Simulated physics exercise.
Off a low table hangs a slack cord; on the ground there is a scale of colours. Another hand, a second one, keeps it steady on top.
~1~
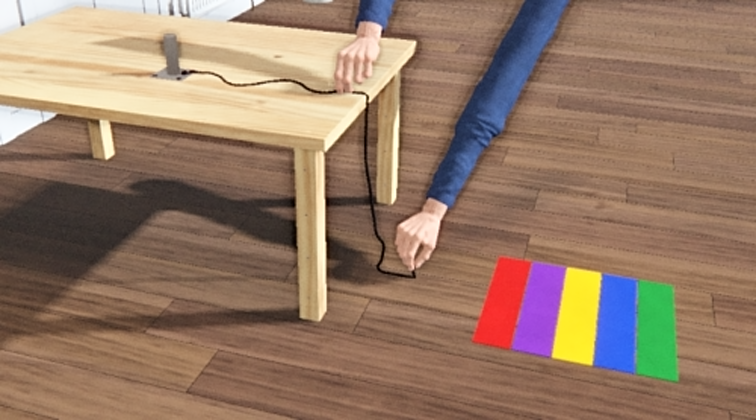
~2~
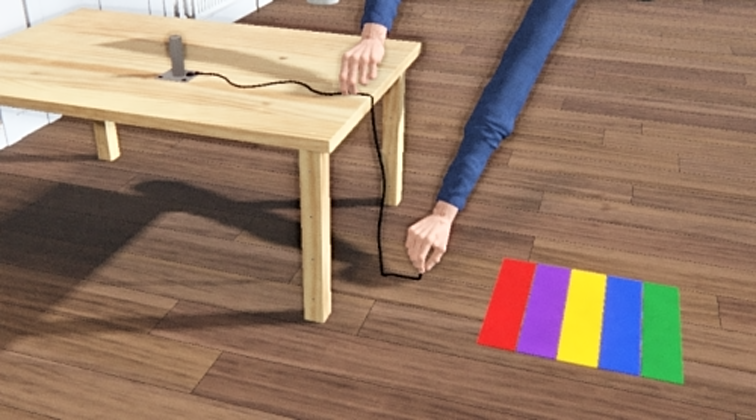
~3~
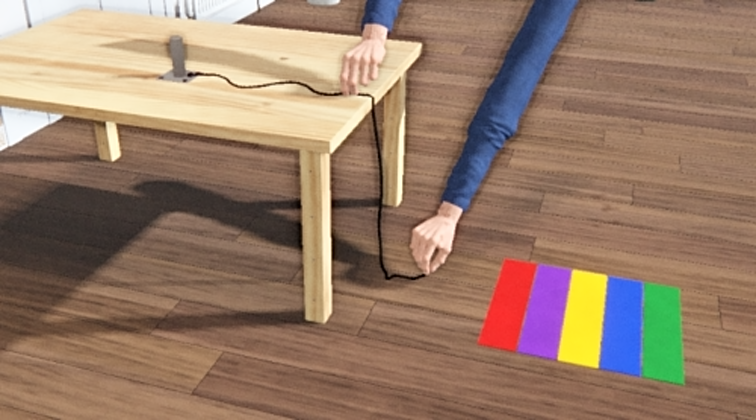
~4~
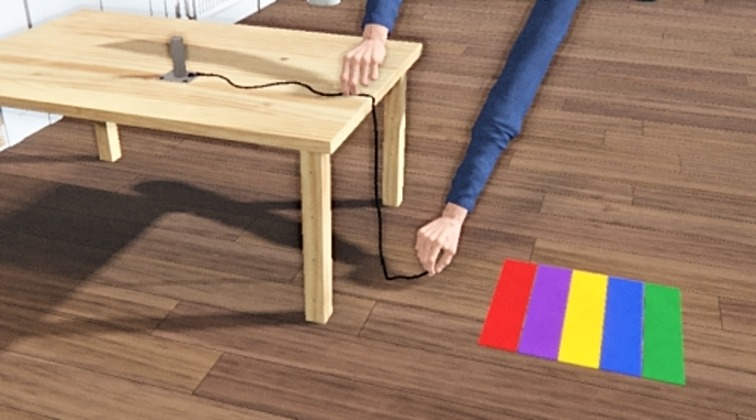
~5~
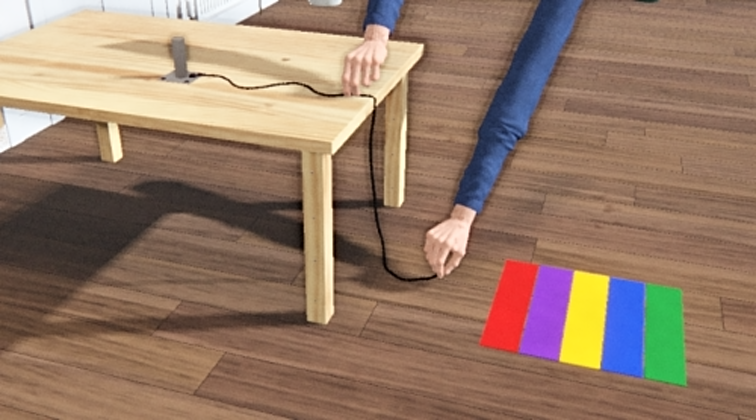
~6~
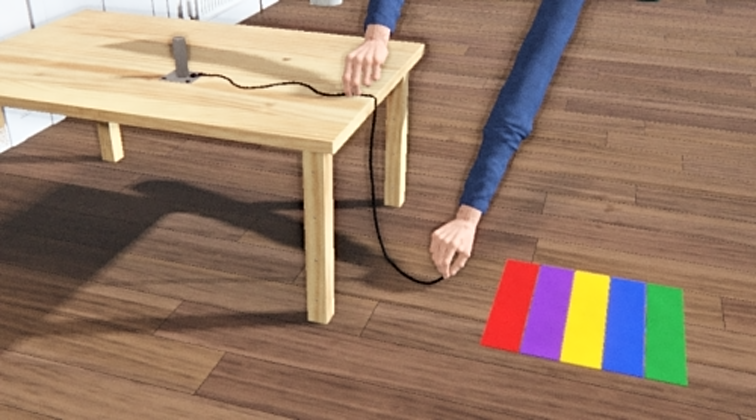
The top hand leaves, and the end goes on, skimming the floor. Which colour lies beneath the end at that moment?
Yellow.
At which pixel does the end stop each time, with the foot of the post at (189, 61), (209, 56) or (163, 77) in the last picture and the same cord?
Roughly (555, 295), (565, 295) and (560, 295), try by try.
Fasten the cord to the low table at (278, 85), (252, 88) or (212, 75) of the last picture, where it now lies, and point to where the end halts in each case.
Approximately at (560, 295), at (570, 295) and at (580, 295), in that order.
A little later, end near (512, 285); over red.
Next, end near (559, 293); over purple.
When it is tight, end near (587, 298); over yellow. The yellow one.
